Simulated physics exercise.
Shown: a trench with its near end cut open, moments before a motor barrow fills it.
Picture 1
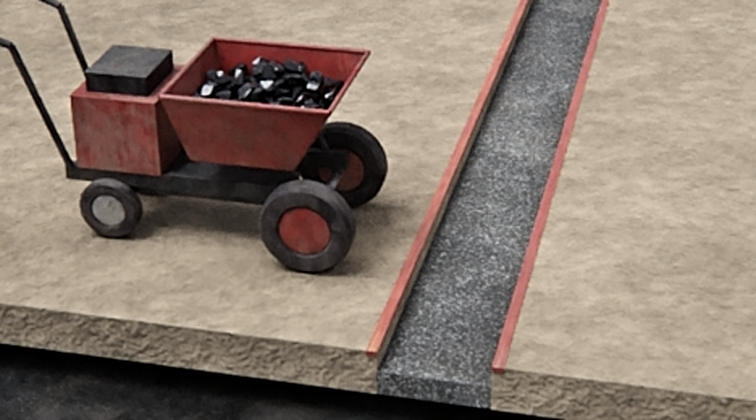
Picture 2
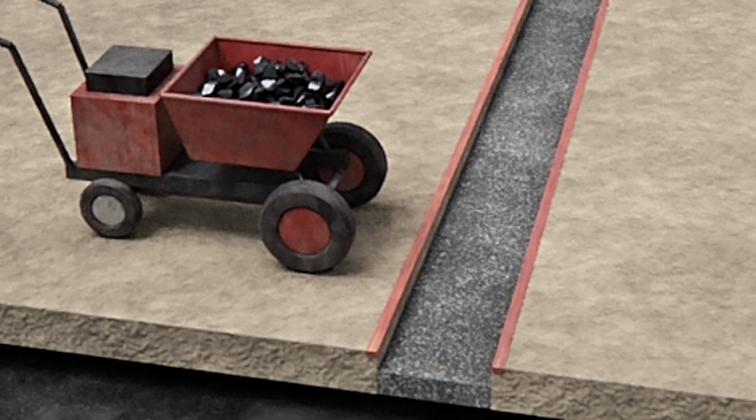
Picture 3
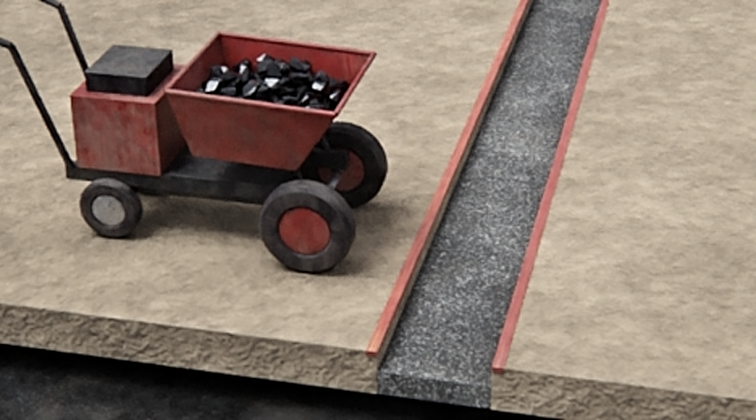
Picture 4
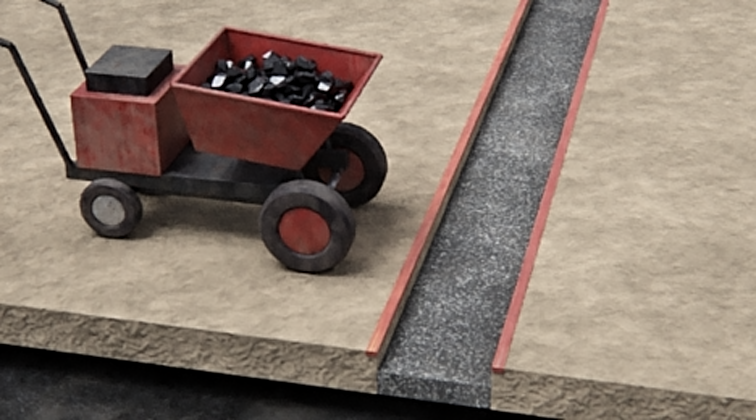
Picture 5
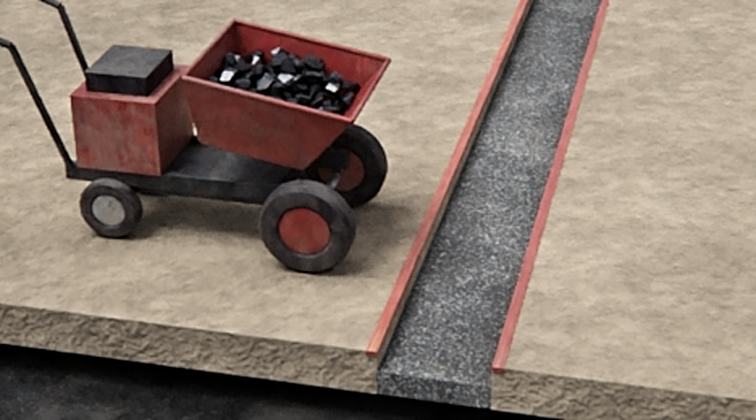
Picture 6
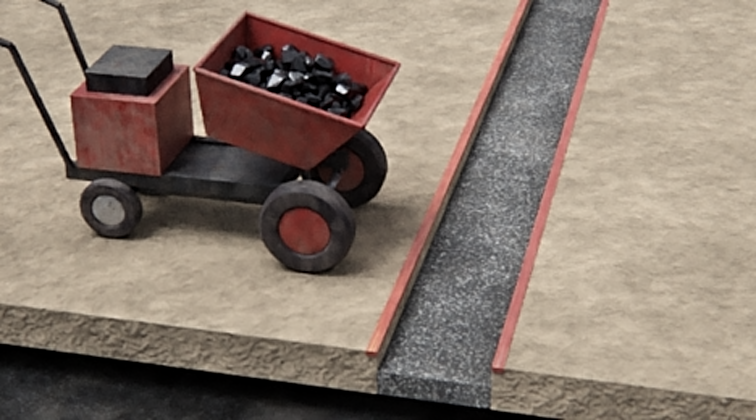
A red motor barrow heaped with shiny black lumps of coal stands at the left on pale, rough ground, seen from above and to one side. To its right, a shallow trench with a speckled grey bed and red edges runs from the top down to its cut-open near end. The skip starts level, then tilts slowly rightward, its back rising, while the wheels and camera stay still.
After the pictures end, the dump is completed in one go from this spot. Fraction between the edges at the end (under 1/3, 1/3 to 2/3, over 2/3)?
Over 2/3.
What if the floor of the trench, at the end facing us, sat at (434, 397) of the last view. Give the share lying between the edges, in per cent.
Some 100 per cent.
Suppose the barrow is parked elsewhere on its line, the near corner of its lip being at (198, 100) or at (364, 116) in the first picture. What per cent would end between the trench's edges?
First try: Around 20 %; second try: Around 60 %.
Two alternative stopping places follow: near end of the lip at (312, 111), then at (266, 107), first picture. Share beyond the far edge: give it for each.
0 % then 0 %.
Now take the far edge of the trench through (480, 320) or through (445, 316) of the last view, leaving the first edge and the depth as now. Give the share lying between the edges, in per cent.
The share would be 70 % first and 20 % second.
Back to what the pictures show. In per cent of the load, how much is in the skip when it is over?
Result: Close to 0 per cent.
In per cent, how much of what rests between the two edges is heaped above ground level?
About 35 %.
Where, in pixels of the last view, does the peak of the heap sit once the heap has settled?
Once it settles, the peak is close to (494, 226) in the last picture.
Just after the last frame, skip tipped steeply; every one in the skip.
A moment on, skip tipped right over; the larger part in the skip; roughly a quarter in or heaped over the trench; just a few falling.
Further on, skip tipped right over; about a tenth in the skip; the larger part in or heaped over the trench; about a tenth beyond it.
When it is over, skip tipped right over; just a few in the skip; almost all in or heaped over the trench; about a tenth beyond it.
